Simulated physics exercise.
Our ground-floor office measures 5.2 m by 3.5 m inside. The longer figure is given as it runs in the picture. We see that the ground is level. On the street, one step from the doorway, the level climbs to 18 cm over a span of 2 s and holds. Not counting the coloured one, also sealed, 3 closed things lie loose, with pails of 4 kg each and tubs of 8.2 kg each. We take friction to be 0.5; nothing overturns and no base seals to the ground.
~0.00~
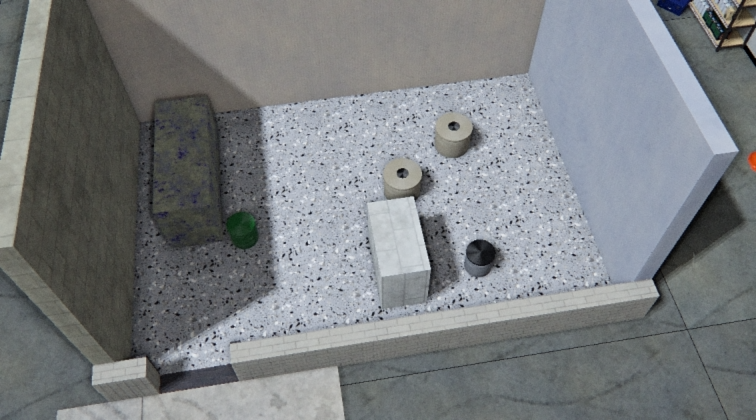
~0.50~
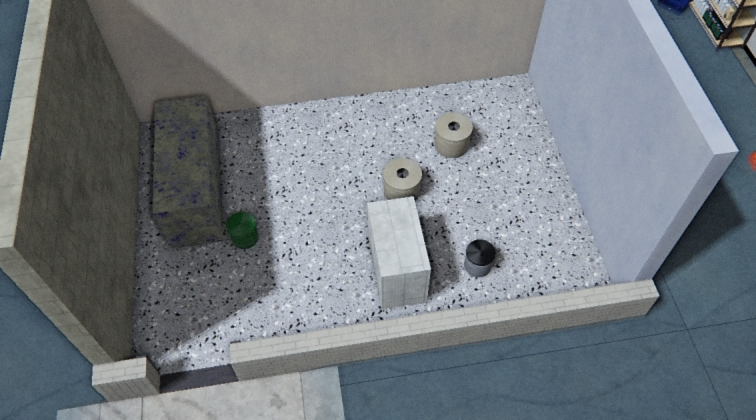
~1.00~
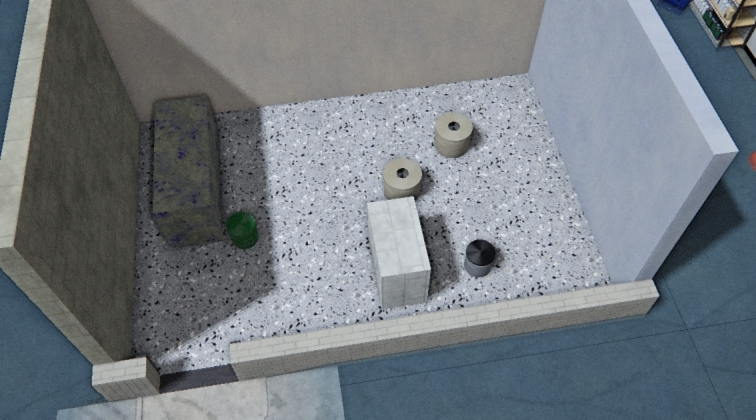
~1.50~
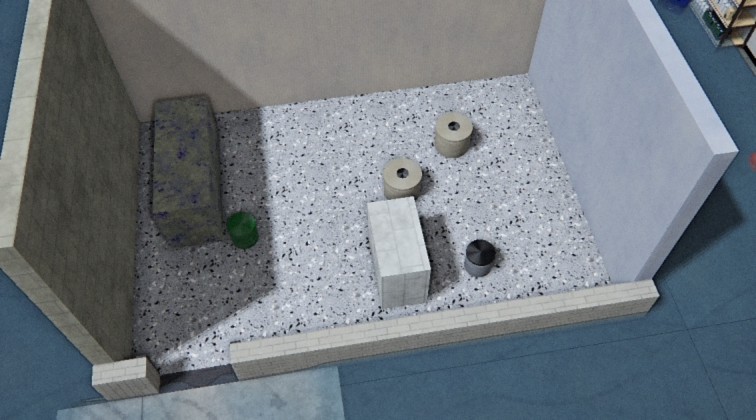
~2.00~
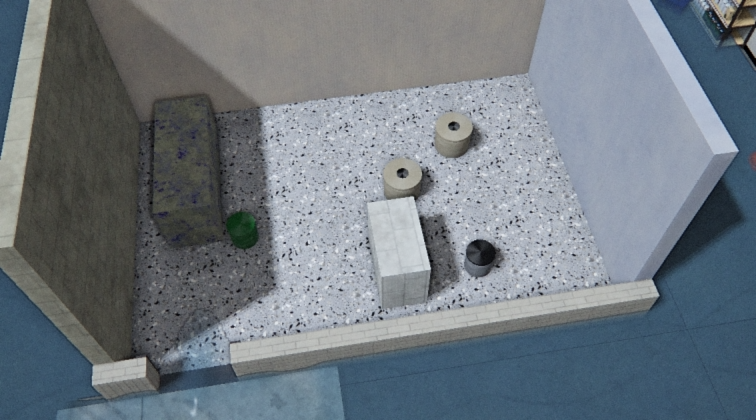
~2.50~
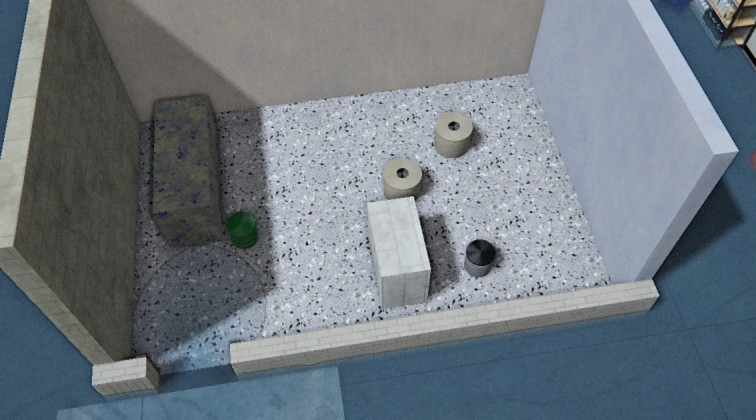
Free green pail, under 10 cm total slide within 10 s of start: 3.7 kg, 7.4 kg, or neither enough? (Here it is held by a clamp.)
Expect neither amount to be sufficient.
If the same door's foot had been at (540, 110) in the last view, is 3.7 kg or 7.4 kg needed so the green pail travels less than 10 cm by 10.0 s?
I'd say you need the heavier one.
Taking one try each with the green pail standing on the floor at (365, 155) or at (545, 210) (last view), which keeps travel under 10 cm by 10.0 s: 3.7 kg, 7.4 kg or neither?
For the first spot only the heavier suffices, for the second the lighter suffices.
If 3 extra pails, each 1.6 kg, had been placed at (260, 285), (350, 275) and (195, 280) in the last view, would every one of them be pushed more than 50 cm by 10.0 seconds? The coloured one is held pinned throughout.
Taking them in order, the first is beyond the line, the second beyond the line and the third beyond the line.
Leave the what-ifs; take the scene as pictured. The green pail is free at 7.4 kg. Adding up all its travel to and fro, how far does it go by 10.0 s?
About 30 cm.
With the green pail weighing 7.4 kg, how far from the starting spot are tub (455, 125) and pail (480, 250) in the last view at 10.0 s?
One is off by 0 cm, the other by 0 cm, in the order asked.
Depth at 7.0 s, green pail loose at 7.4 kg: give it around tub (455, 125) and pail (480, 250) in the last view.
I'd estimate 0 cm for the first and 1 cm for the second.
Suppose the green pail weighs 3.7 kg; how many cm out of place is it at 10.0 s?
It would be some 120 cm from its spot.
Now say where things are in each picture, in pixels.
In the first frame, the green pail at (241, 224), on the bottom; water covers 0.0 m2; 0 of 4 have shifted.
In the second frame, the green pail at (241, 224), on the bottom; water covers 0.0 m2; 0 of 4 have shifted.
In the third frame, the green pail at (241, 224), on the bottom; water covers 0.0 m2; 0 of 4 have shifted.
In the fourth frame, the green pail at (241, 224), on the bottom; water covers 0.0 m2; 0 of 4 have shifted.
In the fifth frame, the green pail at (241, 224), on the bottom; 0.3 m2 under water; 0 of 4 have shifted.
In the sixth frame, the green pail at (241, 224) rests on the ground; 1.5 m2 under water; 0 of 4 have shifted.
After 3.5 s the green pail would be 47 cm from its start with 3.7 kg and 17 cm from its start with 7.4 kg; 5 cm of water round it then.
After 4.5 s the green pail would be 101 cm from its start with 3.7 kg and 30 cm from its start with 7.4 kg; 4 cm of water round it then.
After 7.0 s the green pail would be 108 cm from its start with 3.7 kg and 30 cm from its start with 7.4 kg; 4 cm of water round it then.
After 10.0 s the green pail would be 120 cm from its start with 3.7 kg and 30 cm from its start with 7.4 kg; 5 cm of water round it then.
